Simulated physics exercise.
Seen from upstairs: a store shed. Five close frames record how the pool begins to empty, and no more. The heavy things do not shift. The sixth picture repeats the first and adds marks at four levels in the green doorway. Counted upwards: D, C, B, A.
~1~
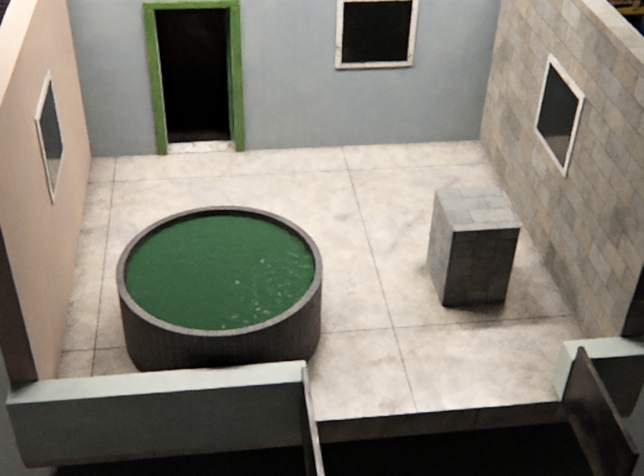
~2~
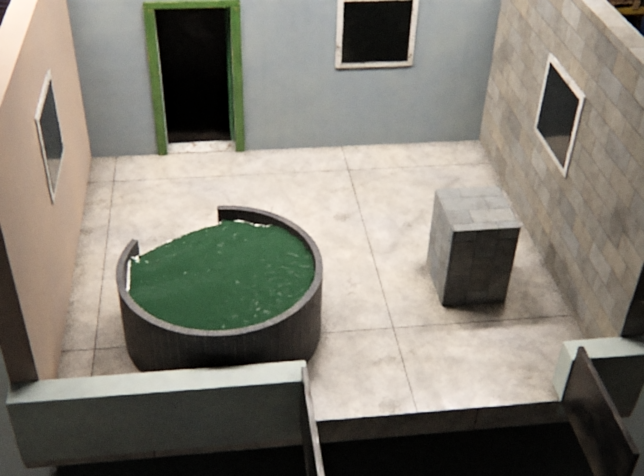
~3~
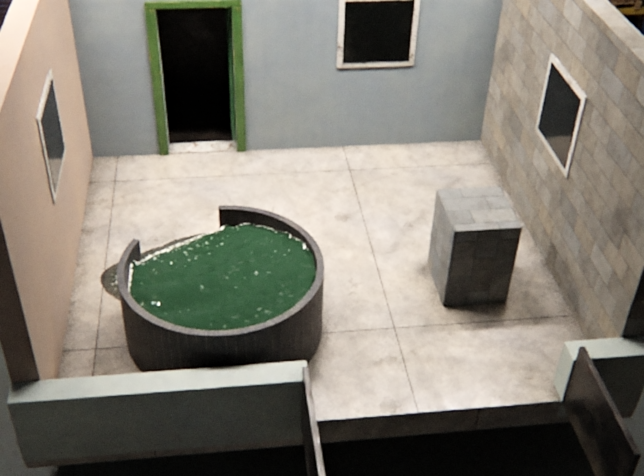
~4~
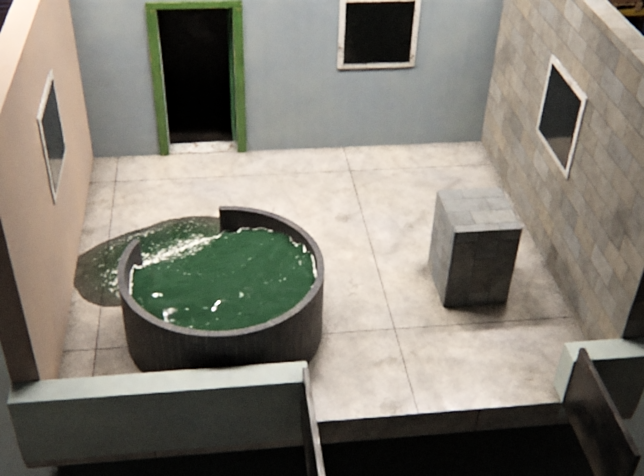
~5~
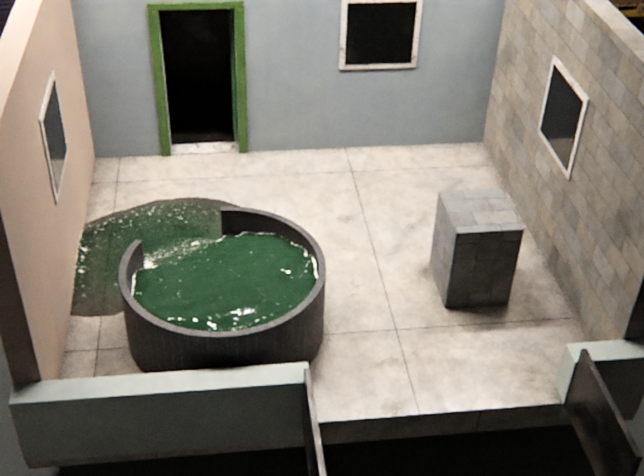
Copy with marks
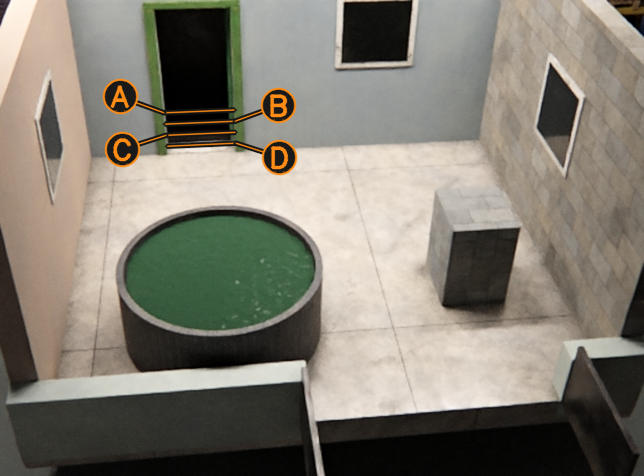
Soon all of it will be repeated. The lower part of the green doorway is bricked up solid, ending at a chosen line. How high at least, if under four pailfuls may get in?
Use line C.
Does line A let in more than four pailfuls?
No.
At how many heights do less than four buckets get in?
Three of them.
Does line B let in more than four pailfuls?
No.
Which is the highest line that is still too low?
That is line D.
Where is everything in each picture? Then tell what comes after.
The first picture shows water in the pool at rest, its middle at (221, 271); foot of the green doorway at (202, 153); open gate at (437, 347).
In the second picture, water covers 1 % of the ground, its front hidden from here.
In the third picture, water covers 4 % of the ground, its front hidden from here.
The fourth picture shows front seen at (83, 261), 9 % of the ground wet.
The fifth picture shows front seen at (85, 227), 15 % of the ground wet.
On the marked copy, A at (199, 111); B at (200, 122); C at (200, 133); D at (201, 144); from the bottom up D, C, B, A.
With A, nothing gets over.
With B, nothing gets over.
With C, a splash gets over, under a bucket.
With D, about 13 bucketfuls get in.
